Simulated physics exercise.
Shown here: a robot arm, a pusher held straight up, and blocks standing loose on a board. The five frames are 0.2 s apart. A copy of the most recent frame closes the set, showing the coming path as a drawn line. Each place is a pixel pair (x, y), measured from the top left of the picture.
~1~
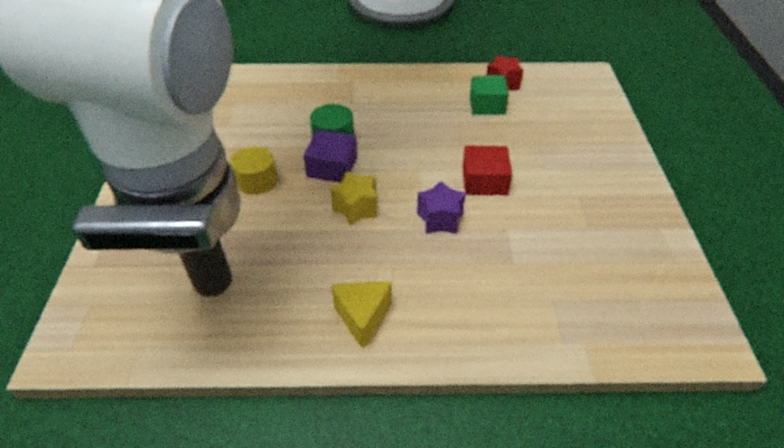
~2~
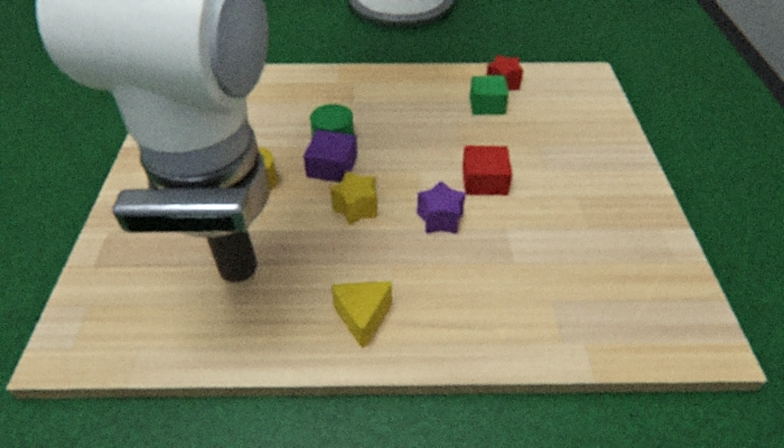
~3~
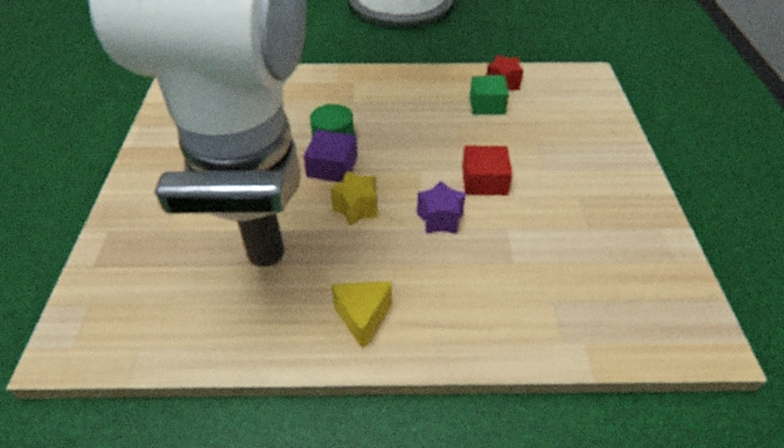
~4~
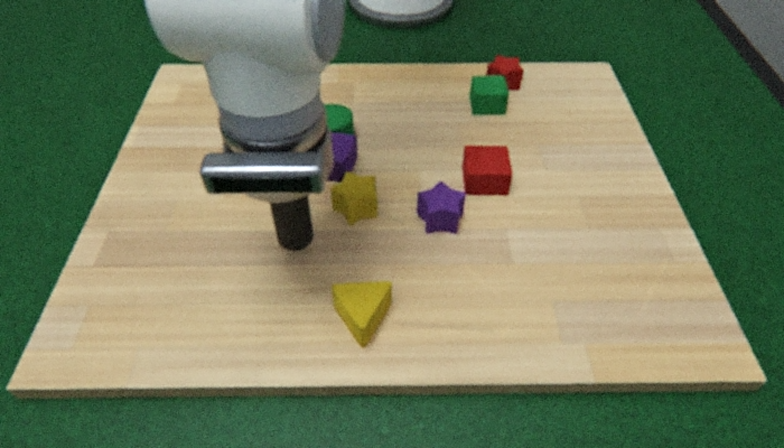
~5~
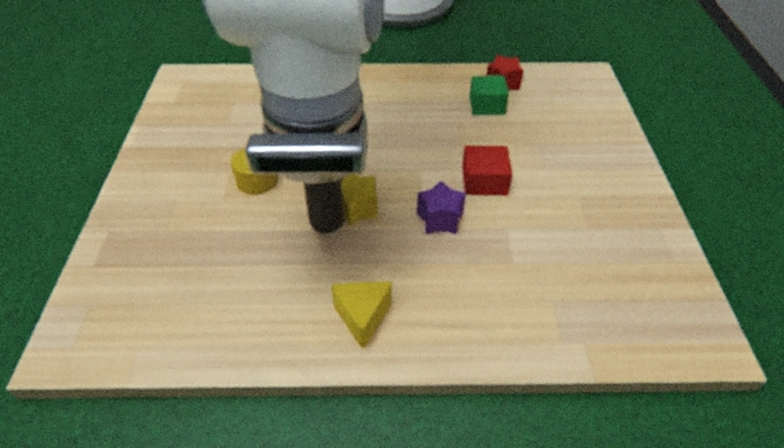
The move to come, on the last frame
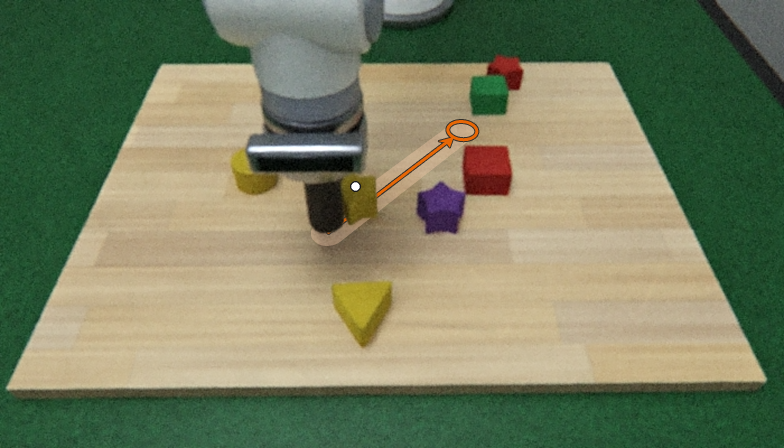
A robot arm moving a dark upright pusher rightward and away across a wooden board, nearing a yellow star-shaped block among motionless coloured blocks.
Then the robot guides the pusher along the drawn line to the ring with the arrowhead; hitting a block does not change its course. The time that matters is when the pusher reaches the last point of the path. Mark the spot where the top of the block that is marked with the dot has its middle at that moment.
I predict (472, 93).
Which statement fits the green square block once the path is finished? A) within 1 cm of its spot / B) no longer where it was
My answer is option B.
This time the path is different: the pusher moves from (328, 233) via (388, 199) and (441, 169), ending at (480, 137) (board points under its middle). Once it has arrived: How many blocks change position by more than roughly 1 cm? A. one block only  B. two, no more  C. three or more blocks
(A)
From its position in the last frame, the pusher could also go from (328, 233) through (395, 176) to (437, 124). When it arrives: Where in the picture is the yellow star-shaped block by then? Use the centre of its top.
I'd expect the centre of its top face to be at (455, 89).
Drawn move, from (328, 233) directly to (462, 130); the dot is on the yellow star-shaped block.
What follows on the original path. One third of the way, pusher (378, 184); yellow star-shaped block (397, 155), turned 15° anticlockwise.
Two thirds of the way, pusher (424, 150); yellow star-shaped block (439, 122), turned 20° anticlockwise.
At the end, pusher (464, 120); purple square block still; yellow star-shaped block (472, 93), turned 30° anticlockwise; green square block (499, 80); red star-shaped block (509, 61), turned 20° anticlockwise.
